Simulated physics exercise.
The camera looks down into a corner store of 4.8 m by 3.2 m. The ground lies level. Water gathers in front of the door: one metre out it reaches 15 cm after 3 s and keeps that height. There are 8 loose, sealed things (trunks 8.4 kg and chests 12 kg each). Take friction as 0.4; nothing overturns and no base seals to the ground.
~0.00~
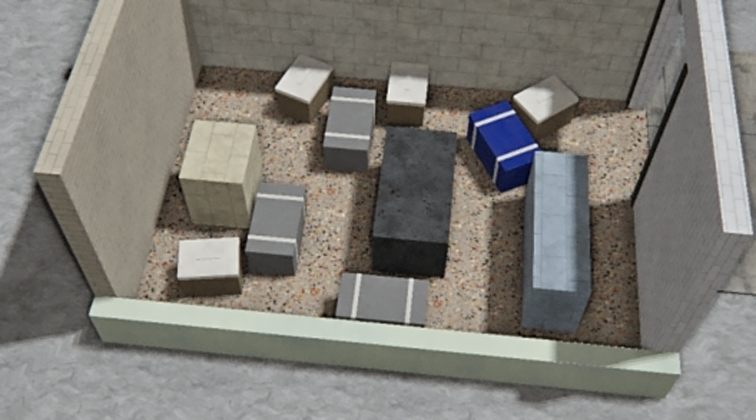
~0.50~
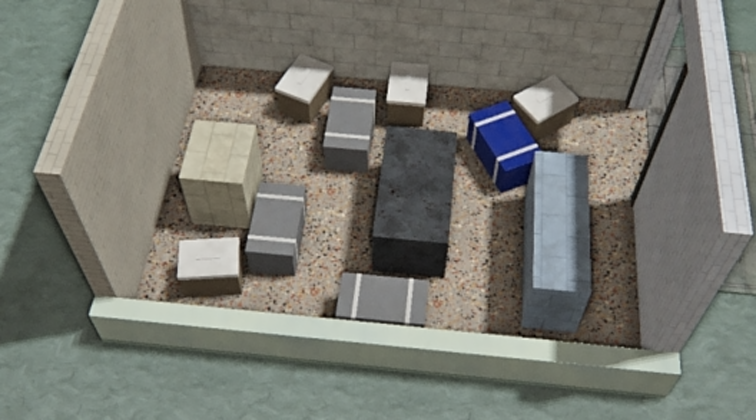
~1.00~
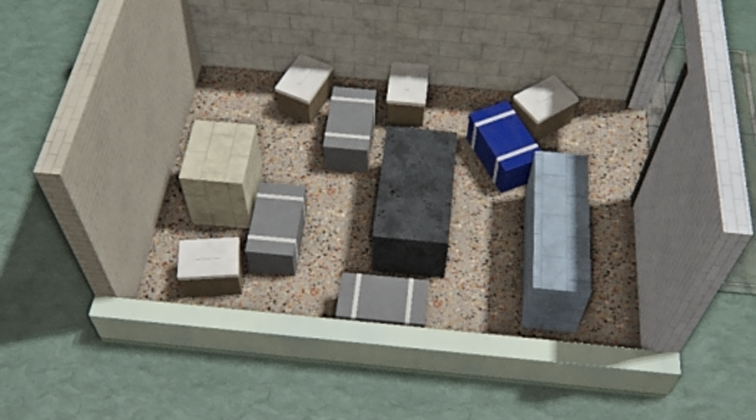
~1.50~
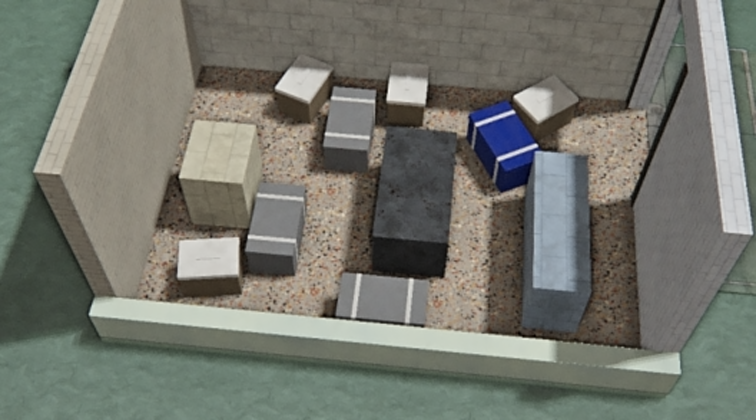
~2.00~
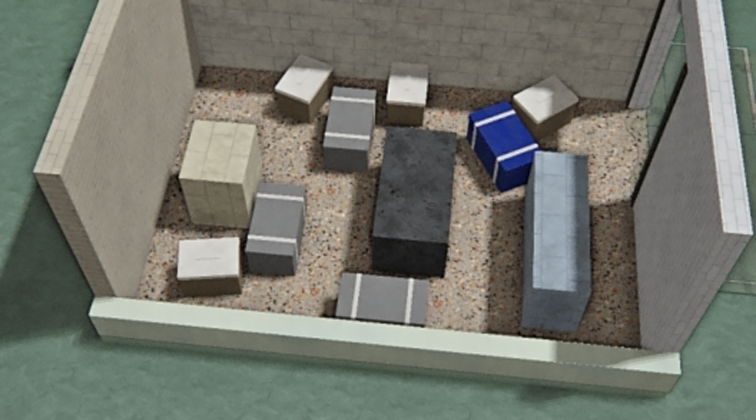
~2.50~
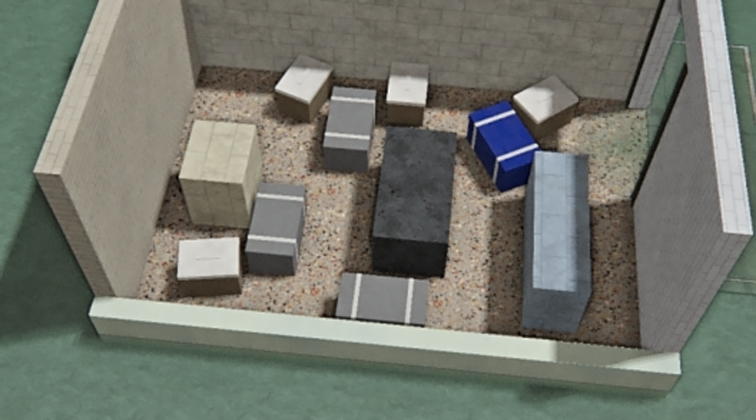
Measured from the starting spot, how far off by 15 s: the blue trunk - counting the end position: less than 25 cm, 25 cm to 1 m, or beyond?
Blue trunk ends far away.
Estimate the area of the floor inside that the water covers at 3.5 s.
Roughly 1.5 m2.
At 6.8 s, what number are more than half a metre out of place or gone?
By then 3.
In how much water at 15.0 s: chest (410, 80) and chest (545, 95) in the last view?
About 13 and 11 cm.
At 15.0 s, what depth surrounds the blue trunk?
Roughly 8 cm.
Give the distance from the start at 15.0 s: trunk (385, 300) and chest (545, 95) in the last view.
In that order: 80 cm, 300 cm.
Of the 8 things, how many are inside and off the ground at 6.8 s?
4 of them.
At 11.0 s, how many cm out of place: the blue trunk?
Roughly 200 cm by then.
After 3.5 s the blue trunk is near (496, 138), 0.1 m from its start, aground; 0 afloat.
After 6.8 s the blue trunk is near (474, 134), 0.3 m from its start, afloat; 4 afloat.
After 11.0 s the blue trunk is near (298, 110), 2.1 m from its start, afloat; 6 afloat.
After 15.0 s the blue trunk is near (348, 171), 1.7 m from its start, afloat; 8 afloat.
